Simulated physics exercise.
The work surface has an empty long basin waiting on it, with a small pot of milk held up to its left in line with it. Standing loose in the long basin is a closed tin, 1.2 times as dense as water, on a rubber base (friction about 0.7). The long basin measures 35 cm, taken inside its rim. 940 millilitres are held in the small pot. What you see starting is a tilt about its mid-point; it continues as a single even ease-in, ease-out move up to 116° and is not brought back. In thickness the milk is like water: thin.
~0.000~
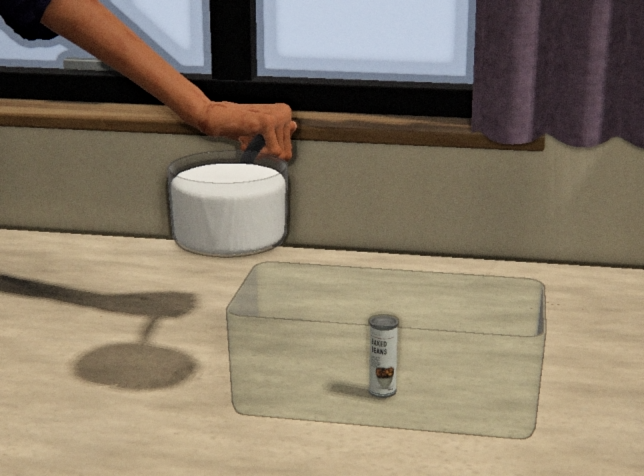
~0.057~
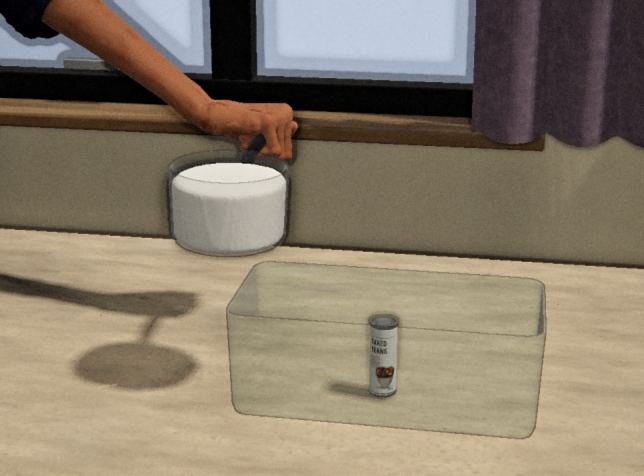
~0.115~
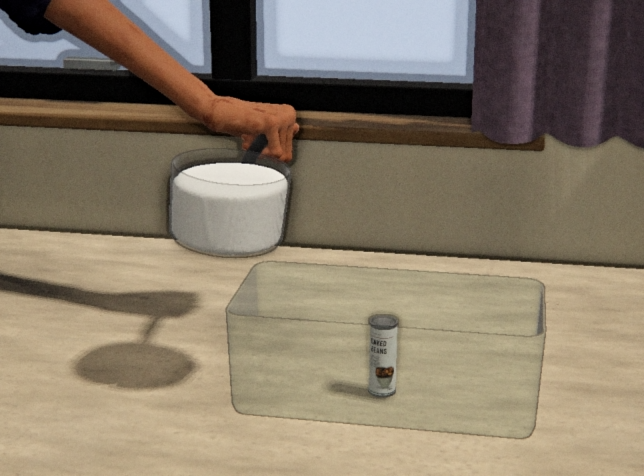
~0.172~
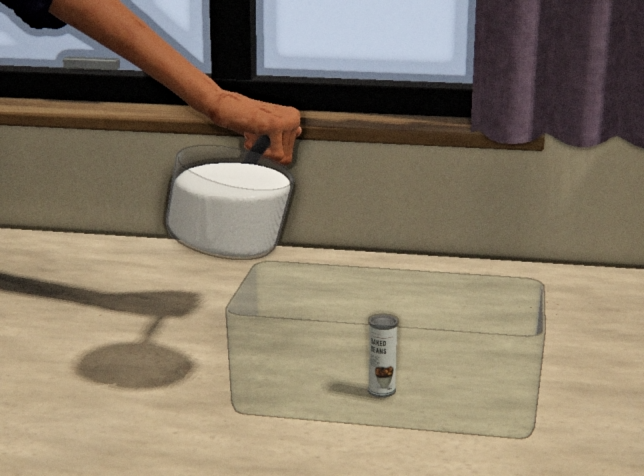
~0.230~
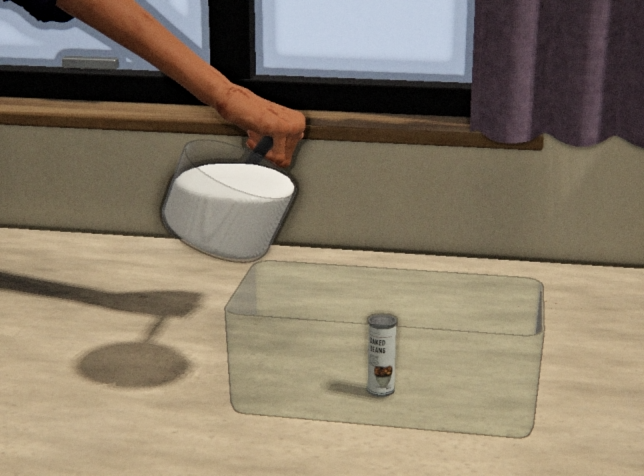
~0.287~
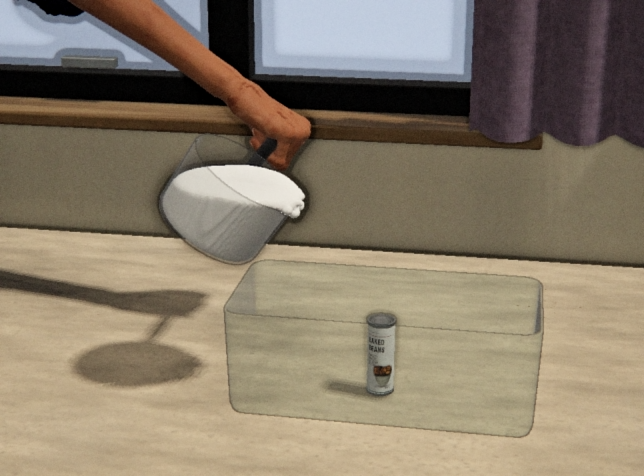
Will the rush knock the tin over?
Looks like it can take it.
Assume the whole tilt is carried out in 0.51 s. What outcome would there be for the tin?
The tin stays on its base.
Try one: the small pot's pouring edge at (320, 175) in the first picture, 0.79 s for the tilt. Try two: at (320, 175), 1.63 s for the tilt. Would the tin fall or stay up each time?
Run one: It tumbles. Run two: It does not tip.
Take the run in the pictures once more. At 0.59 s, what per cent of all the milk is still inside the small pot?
Fraction remaining: Approx. 32 per cent.
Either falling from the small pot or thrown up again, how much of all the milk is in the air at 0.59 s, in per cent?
About 26 per cent.
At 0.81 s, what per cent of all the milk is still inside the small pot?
I reckon near 4 per cent still sits there.
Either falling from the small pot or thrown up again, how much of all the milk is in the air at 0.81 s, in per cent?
Near 3 percent.
By 0.59 s the tilt is 98° and 32 per cent is still to pour; the tin stands where it began.
By 0.81 s the tilt is 116° and 4 per cent is still to pour; the tin stands where it began.
By 1.04 s the tilt is 116° and 0 per cent is still to pour; the tin stands where it began.
By 1.29 s the tilt is 116° and 0 per cent is still to pour; the tin stands where it began.
At rest the tin stands where it began.
